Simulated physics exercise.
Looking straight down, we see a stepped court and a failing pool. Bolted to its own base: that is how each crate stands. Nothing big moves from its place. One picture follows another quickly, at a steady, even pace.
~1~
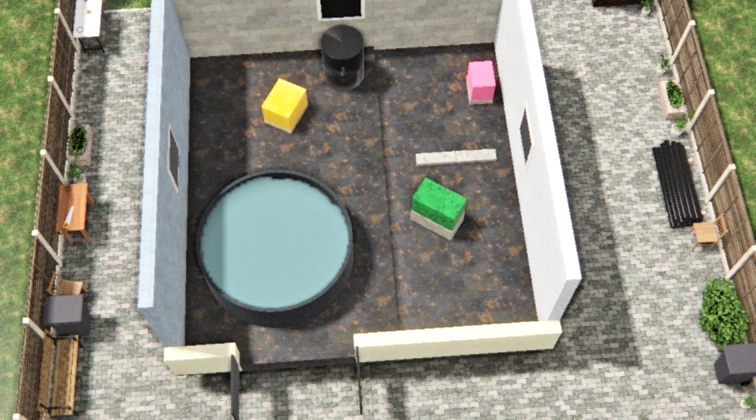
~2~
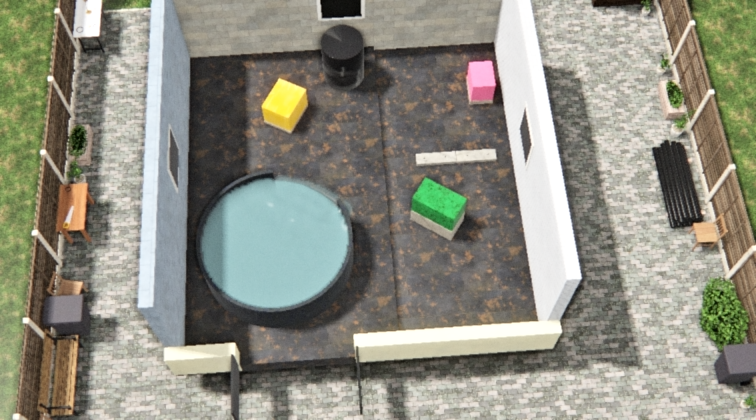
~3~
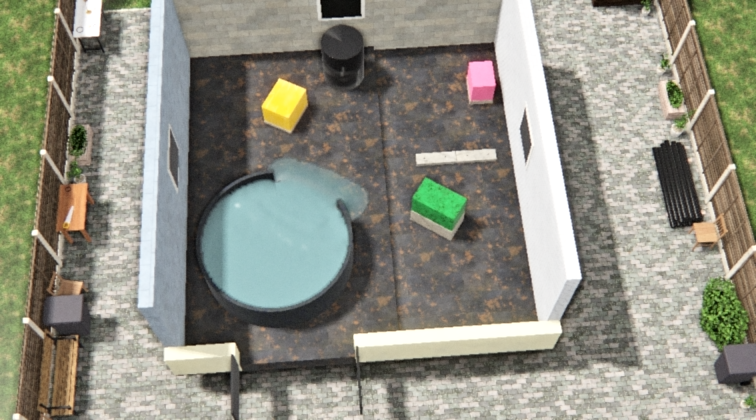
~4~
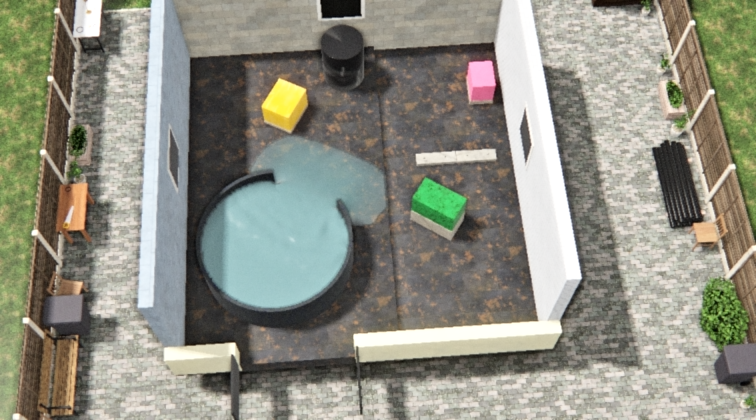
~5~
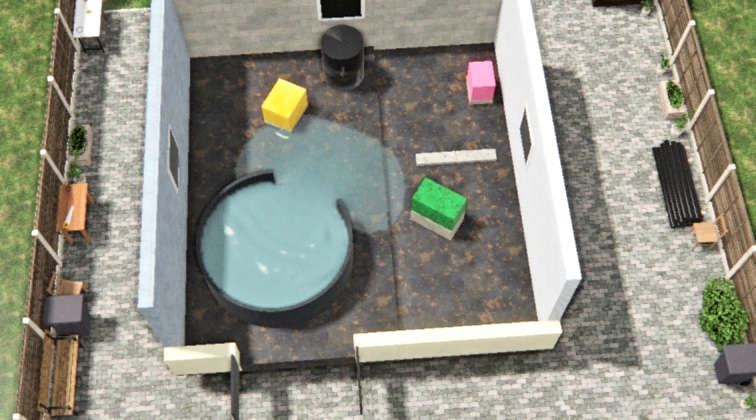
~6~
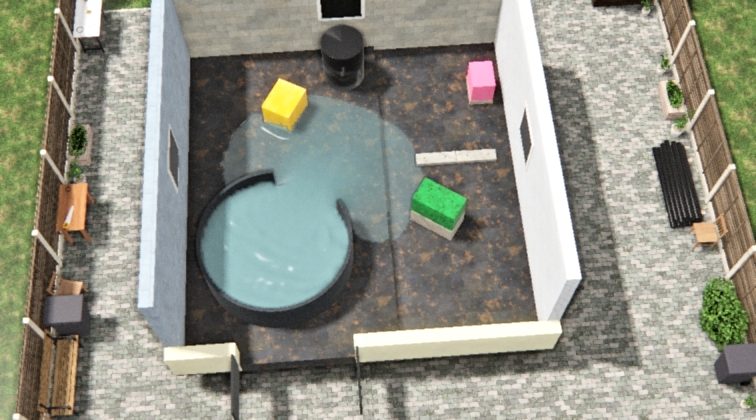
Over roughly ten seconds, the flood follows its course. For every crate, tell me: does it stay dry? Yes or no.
Here is how it goes: The yellow crate, no, it gets wet; the green crate, yes, it stays dry; the pink crate, no, it gets wet.
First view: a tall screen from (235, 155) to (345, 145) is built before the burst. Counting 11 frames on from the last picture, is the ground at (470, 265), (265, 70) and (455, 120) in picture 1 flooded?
Outcome by spot, in order - unwatered, unwatered, watered.
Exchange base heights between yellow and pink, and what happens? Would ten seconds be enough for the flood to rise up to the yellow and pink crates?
Result - yellow: Hit; pink: Hit.
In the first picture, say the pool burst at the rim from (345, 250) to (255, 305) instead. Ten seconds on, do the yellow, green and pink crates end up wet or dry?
The yellow crate stays untouched; the green crate stays untouched; the pink crate gets drenched.
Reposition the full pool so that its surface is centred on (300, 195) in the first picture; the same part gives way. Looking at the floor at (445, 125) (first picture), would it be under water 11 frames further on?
At that place: Awash.
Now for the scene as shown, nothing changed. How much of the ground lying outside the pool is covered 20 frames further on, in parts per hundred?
Near 65 in a hundred.
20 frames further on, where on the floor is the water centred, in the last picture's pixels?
Near (340, 168).
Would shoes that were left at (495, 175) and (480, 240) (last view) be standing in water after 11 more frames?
First spot soaked, second spot bare.
A moment on, water covers 40 % of the floor; the yellow crate water round its plinth, the green crate water round its plinth, the pink crate water round its plinth.
Next, water covers 55 % of the floor; the yellow crate water round its plinth, the green crate water round its plinth, the pink crate water round its plinth.
Then, water covers 65 % of the floor; the yellow crate water round its plinth, the green crate water round its plinth, the pink crate water round its plinth.
Later, water covers 85 % of the floor; the yellow crate water round its plinth, the green crate water round its plinth, the pink crate water round its plinth.
In the end, water covers 100 % of the floor; the yellow crate was topped, the green crate stayed above the water, the pink crate was topped.
